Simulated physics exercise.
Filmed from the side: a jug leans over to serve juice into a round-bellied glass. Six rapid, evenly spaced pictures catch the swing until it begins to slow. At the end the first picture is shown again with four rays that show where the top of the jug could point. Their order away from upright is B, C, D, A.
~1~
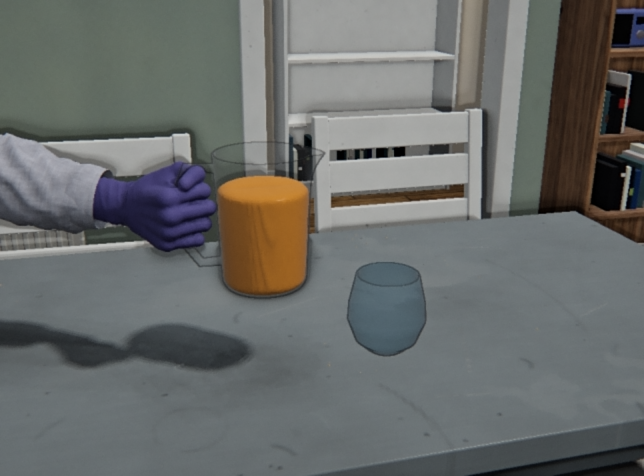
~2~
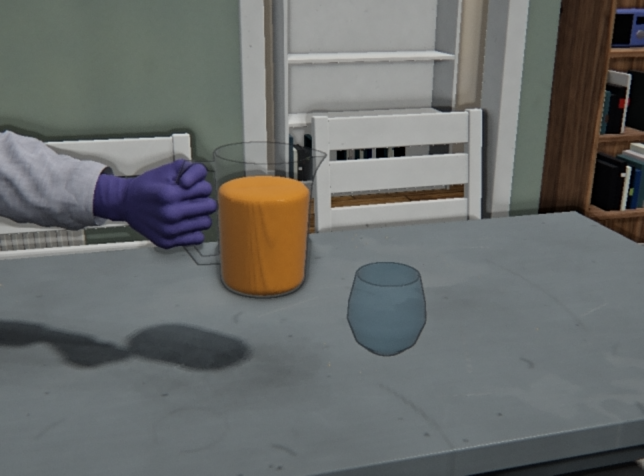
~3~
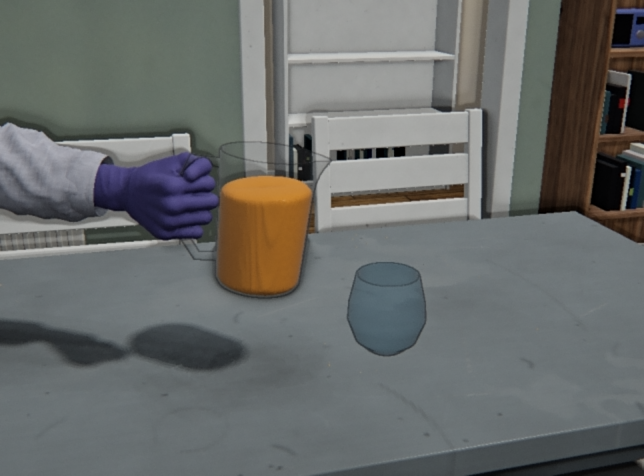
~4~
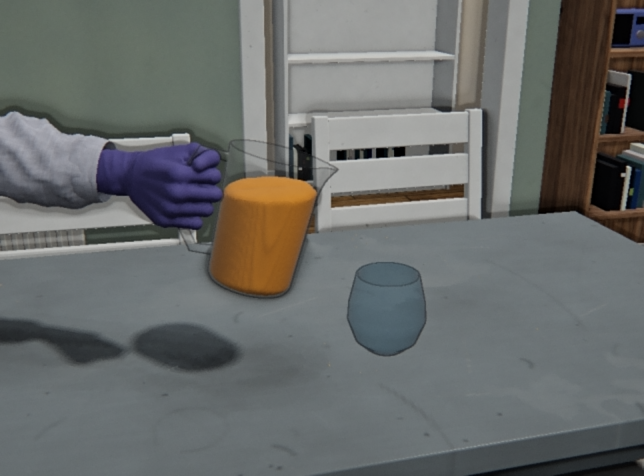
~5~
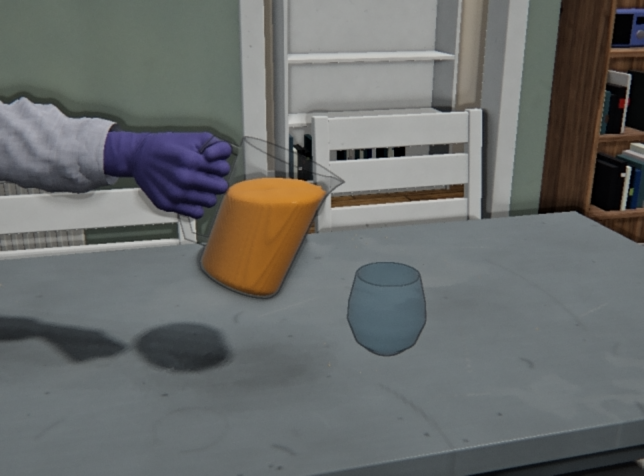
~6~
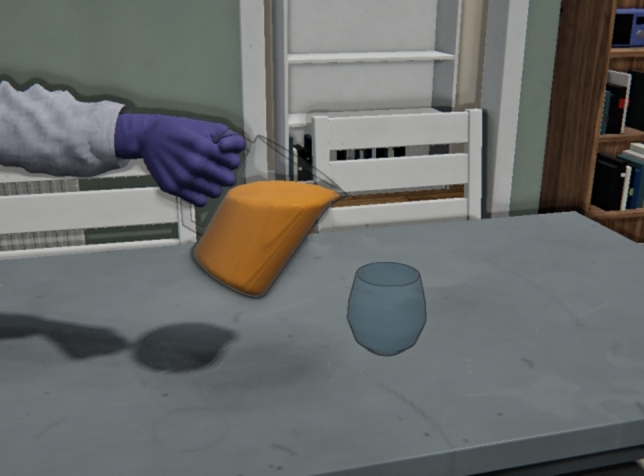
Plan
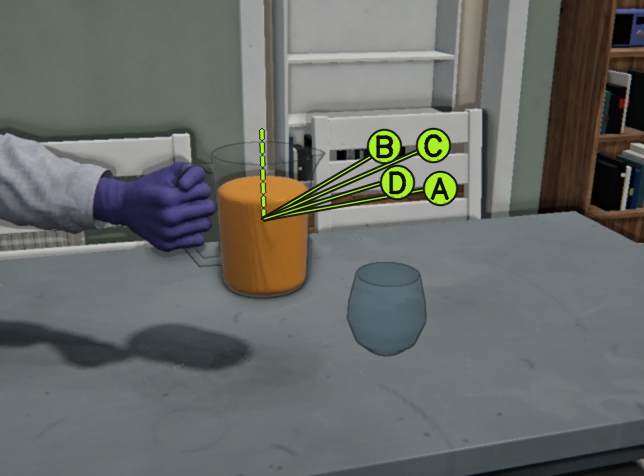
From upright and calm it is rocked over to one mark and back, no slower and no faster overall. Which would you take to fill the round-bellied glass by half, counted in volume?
Line B.
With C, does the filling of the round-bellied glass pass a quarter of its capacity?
Yes.
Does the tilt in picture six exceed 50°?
No.
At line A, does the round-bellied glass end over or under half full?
Over.
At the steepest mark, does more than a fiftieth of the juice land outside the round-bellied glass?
Yes.
On the marked copy, A at (423, 190); B at (370, 156); C at (417, 151); D at (379, 183).
Choosing A, the round-bellied glass ends with about 97 % of what it can hold; 16 % of the juice is spilt.
Choosing B, the round-bellied glass ends with about 53 % of what it can hold.
Choosing C, the round-bellied glass ends with about 76 % of what it can hold.
Choosing D, the round-bellied glass ends with about 96 % of what it can hold; 3 % of the juice is spilt.
